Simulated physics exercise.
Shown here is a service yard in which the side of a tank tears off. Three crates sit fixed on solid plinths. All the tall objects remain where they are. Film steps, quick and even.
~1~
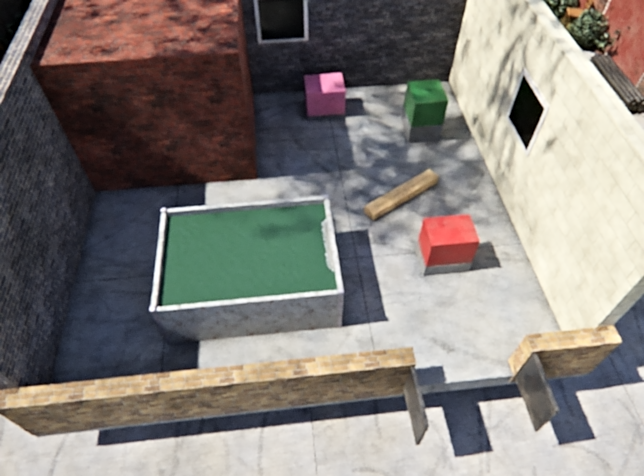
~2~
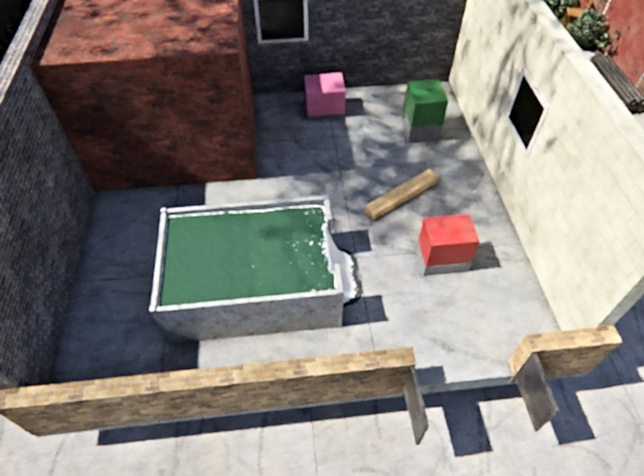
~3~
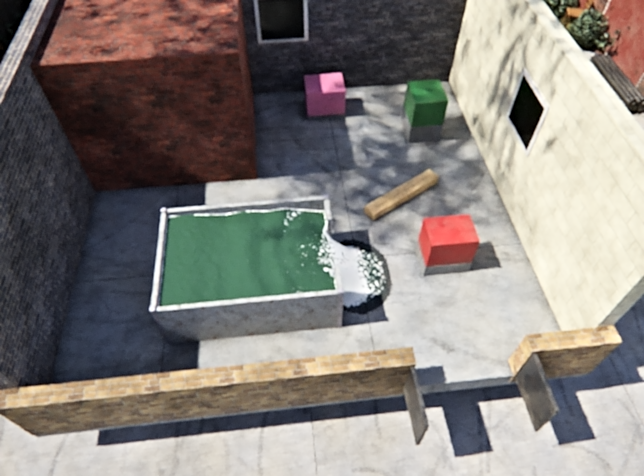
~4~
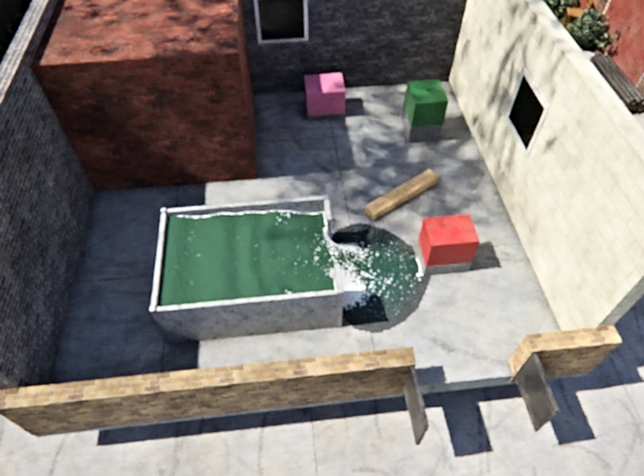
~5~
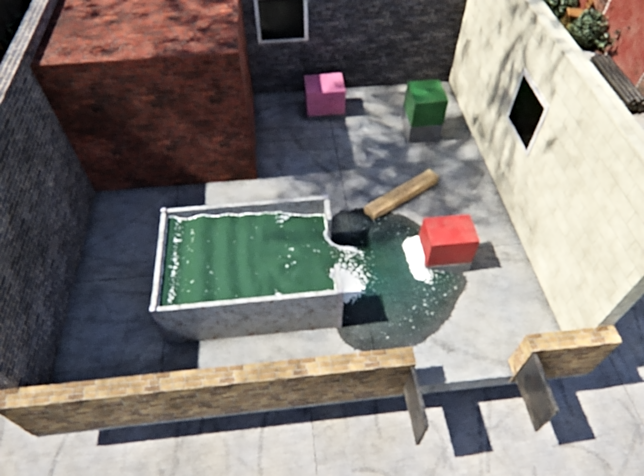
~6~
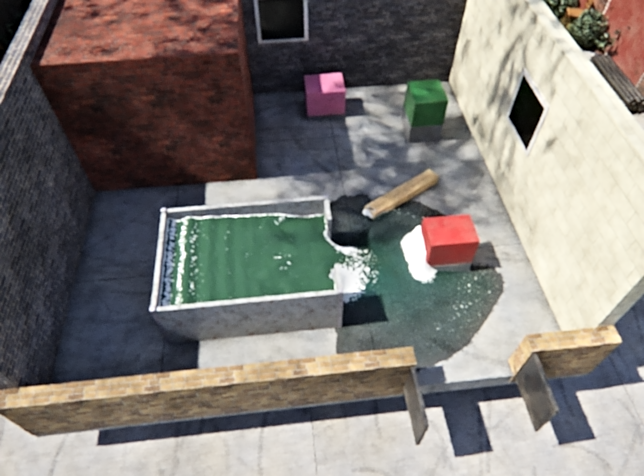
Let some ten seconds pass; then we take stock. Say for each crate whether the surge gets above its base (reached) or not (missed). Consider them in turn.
As I see it, the green crate never meets the water. The pink crate meets the water. The red crate meets the water.
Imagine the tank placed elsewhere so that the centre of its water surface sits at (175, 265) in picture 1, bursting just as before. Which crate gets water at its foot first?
The red one.
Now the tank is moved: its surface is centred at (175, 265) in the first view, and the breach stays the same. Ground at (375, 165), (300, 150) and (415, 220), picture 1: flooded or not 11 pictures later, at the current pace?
As listed: Covered, free of water, wet.
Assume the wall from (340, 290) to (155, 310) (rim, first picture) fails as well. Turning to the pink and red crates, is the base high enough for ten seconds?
In my view the pink crate gets reached, and the red crate is never reached.
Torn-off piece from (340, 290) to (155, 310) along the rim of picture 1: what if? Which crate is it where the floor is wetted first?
The crate marked red comes first.
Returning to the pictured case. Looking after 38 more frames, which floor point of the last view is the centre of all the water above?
I'd place it roughly at (373, 217).
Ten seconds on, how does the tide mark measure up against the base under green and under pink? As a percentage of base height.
Near 40 and 210 in a hundred.
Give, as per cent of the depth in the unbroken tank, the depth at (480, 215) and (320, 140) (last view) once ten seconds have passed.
10 and 4 per cent, in that order.
A moment on, water covers 30 % of the floor; the green crate not reached, the pink crate not reached, the red crate water round its plinth.
Next, water covers 40 % of the floor; the green crate water round its plinth, the pink crate not reached, the red crate water round its plinth.
Then, water covers 40 % of the floor; the green crate water round its plinth, the pink crate water round its plinth, the red crate water round its plinth.
Later, water covers 60 % of the floor; the green crate water round its plinth, the pink crate water round its plinth, the red crate water round its plinth.
In the end, water covers 80 % of the floor; the green crate stayed above the water, the pink crate was topped, the red crate was topped.
